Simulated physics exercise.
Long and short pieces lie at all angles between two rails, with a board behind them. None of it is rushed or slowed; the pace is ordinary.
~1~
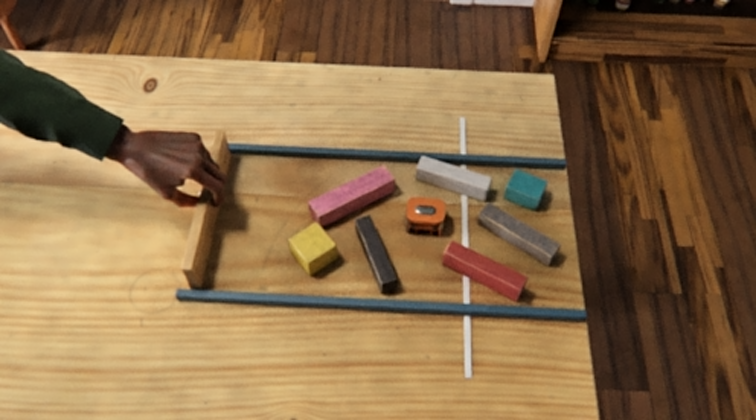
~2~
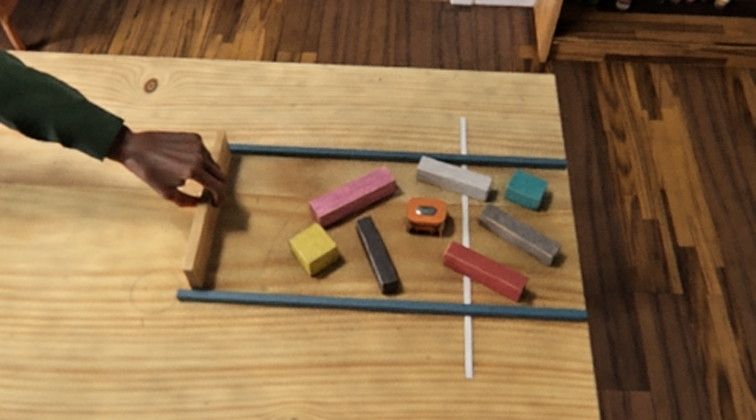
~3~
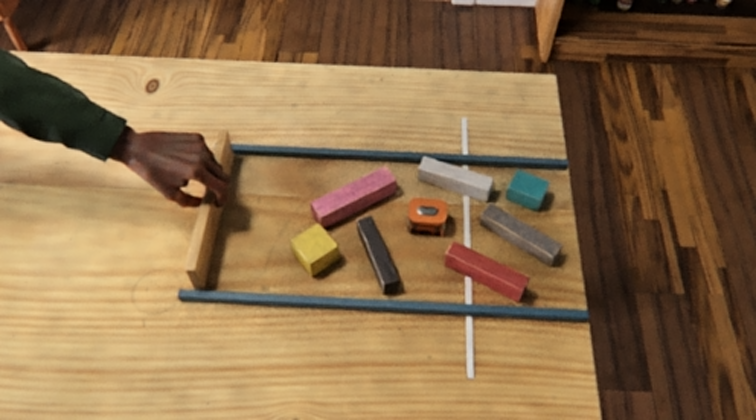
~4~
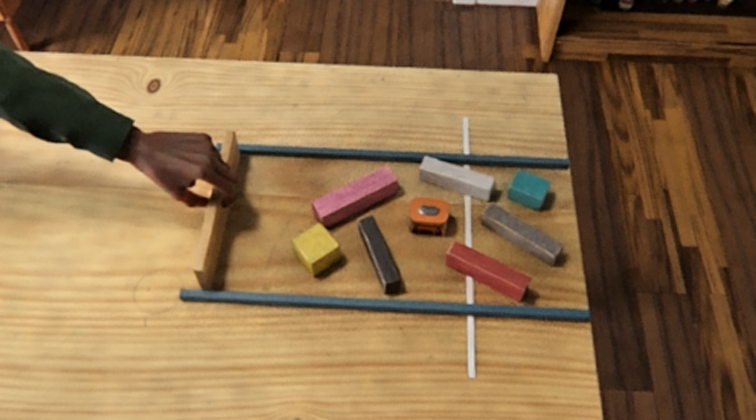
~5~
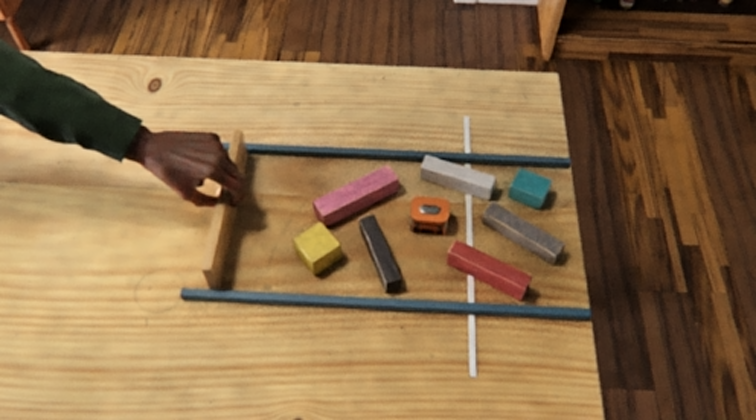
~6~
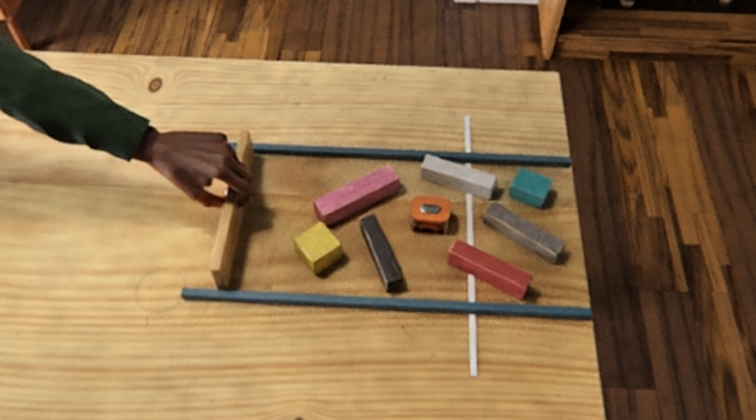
A hand slides a wooden board slightly right between two rails toward scattered coloured blocks.
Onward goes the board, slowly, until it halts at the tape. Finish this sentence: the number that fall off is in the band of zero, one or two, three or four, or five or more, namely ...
Namely zero.
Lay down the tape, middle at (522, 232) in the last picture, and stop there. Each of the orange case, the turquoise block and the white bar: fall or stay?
Orange case: Stays in place; turquoise block: Goes down; white bar: Stays in place.
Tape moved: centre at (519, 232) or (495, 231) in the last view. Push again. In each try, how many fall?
2 and 1.
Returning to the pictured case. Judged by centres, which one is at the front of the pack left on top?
The turquoise block.
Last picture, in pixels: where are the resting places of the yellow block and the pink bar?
For the yellow block it's (490, 269), and for the pink bar it's (481, 210).
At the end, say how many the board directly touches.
Counting them up gives 3.
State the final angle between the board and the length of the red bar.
About 15° out of line.
Early on, none off yet; turquoise block at rest near (531, 188); grey bar at rest near (523, 232); red bar at rest near (489, 269).
A while later, none off yet; turquoise block moving near (534, 188); grey bar moving near (530, 234); red bar travelled a little near (517, 265).
Finally, the number that fall off is zero.
